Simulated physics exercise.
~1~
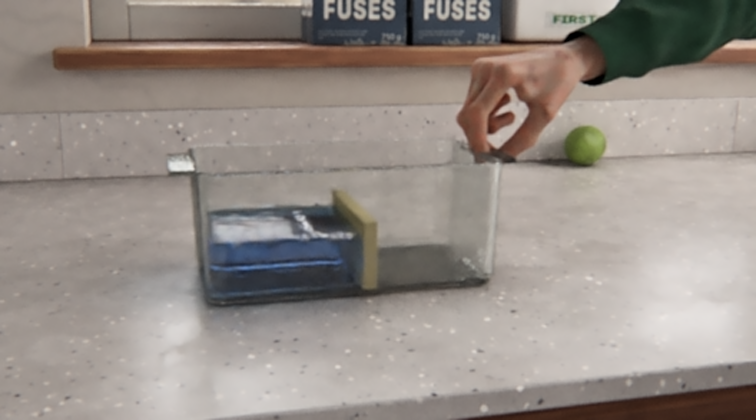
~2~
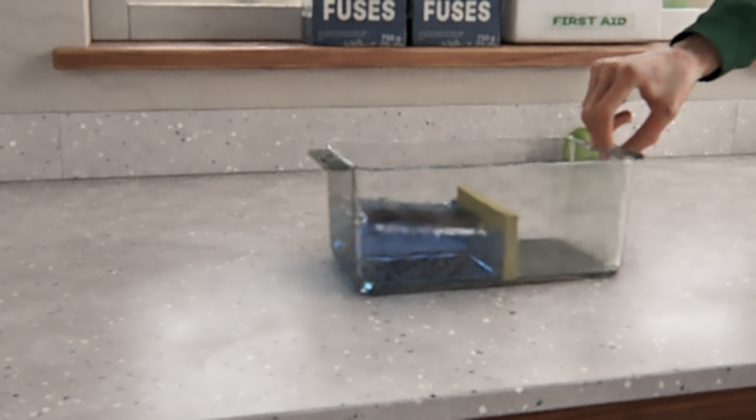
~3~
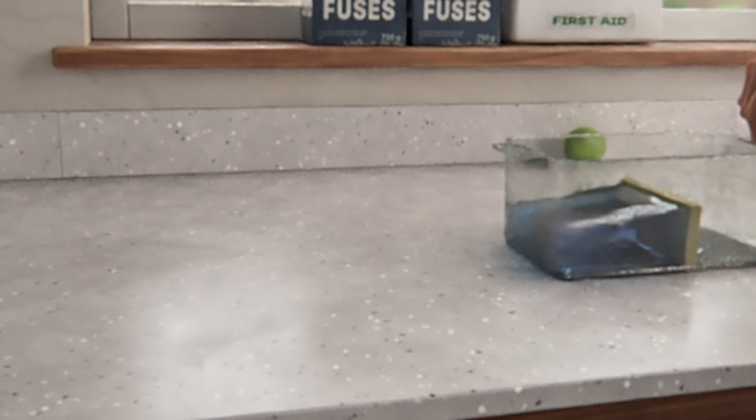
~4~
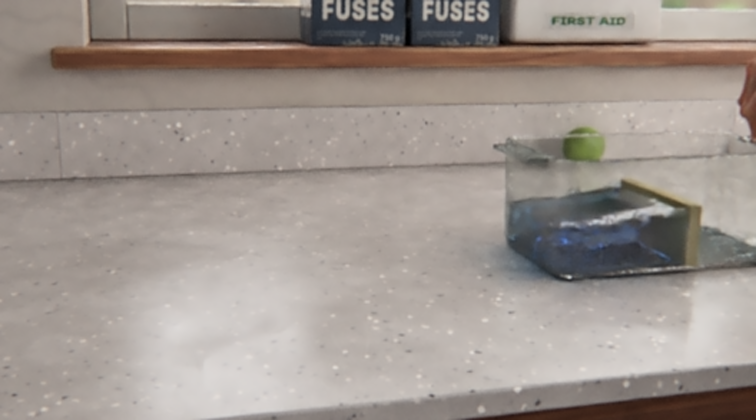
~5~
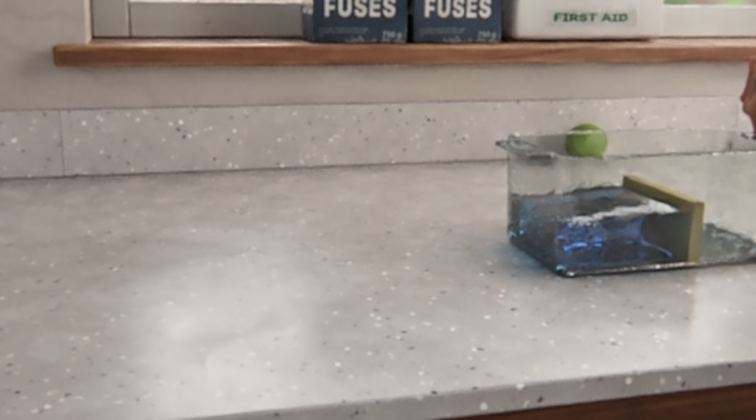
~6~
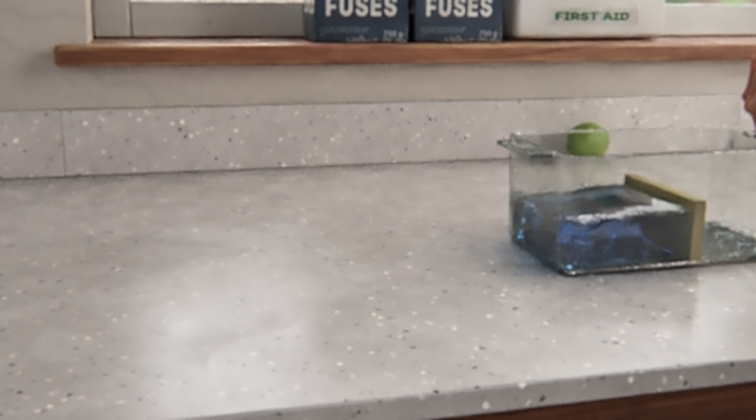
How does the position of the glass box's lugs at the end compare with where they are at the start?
At the start the lugs are over the left and middle of the counter, and by the end they have moved with the box far over to the right, with the left one just beside the lime.
